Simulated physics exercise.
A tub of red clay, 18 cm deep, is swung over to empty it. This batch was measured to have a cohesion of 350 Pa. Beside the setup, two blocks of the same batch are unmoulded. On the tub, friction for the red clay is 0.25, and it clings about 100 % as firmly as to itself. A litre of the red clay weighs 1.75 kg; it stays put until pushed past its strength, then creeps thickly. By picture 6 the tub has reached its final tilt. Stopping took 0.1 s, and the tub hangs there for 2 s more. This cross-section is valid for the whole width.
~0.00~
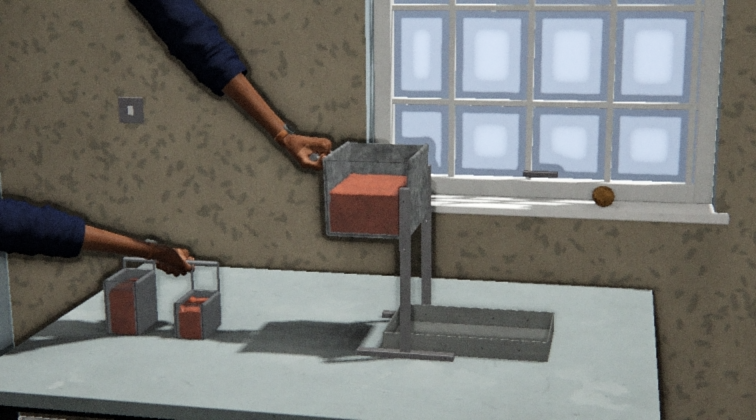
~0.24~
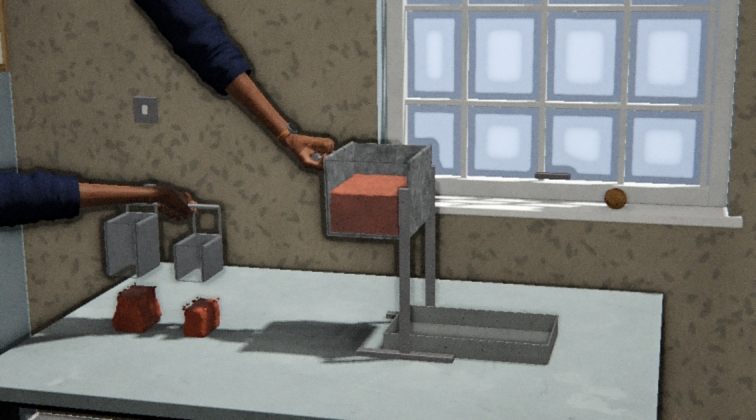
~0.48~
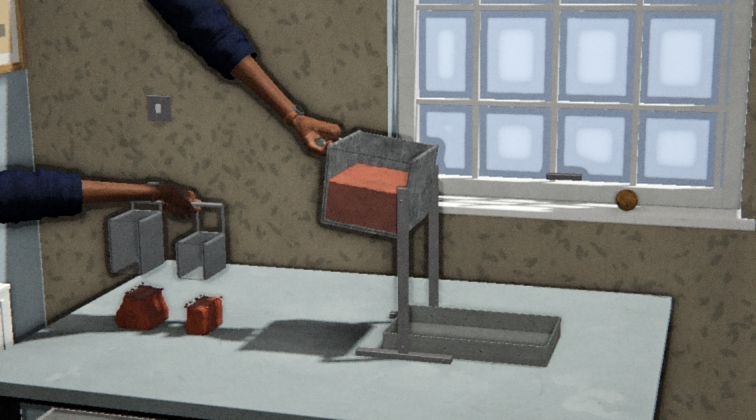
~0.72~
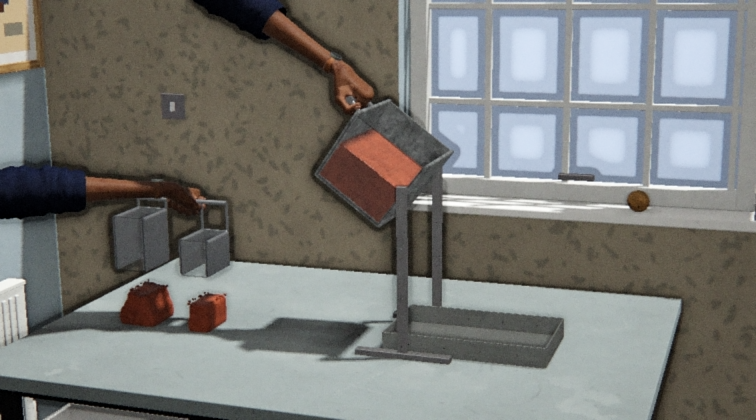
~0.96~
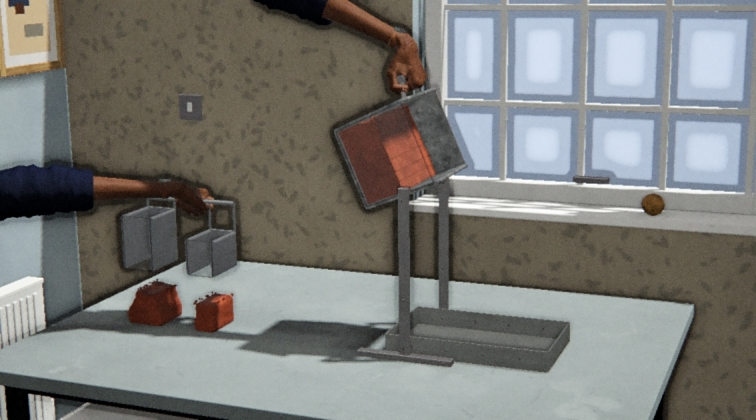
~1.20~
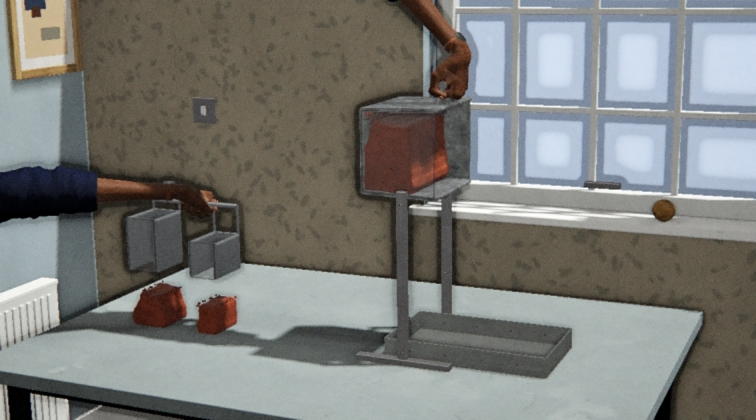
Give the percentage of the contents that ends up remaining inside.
I would say roughly 74 per cent remains inside.
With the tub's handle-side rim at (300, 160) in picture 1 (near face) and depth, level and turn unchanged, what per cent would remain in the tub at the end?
I'd put it at close to 50 per cent.
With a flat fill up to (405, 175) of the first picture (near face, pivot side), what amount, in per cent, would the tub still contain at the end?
Then roughly 55 %.
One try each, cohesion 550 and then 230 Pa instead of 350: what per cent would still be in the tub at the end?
In order: Around 100 % and around 65 %.
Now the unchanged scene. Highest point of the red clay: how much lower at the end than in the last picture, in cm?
0 cm.
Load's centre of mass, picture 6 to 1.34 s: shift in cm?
It has moved close to 4 cm.
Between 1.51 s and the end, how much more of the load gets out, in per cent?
That comes to some 12 per cent of the load.
After 1.34 s, the tub is at 90 degrees and holds 100 %.
After 1.51 s, the tub is at 90 degrees and holds 86 %.
After 1.68 s, the tub is at 90 degrees and holds 74 %.
After 1.85 s, the tub is at 90 degrees and holds 74 %.
After 3.20 s, at the end, the tub is at 90 degrees and holds 74 %.
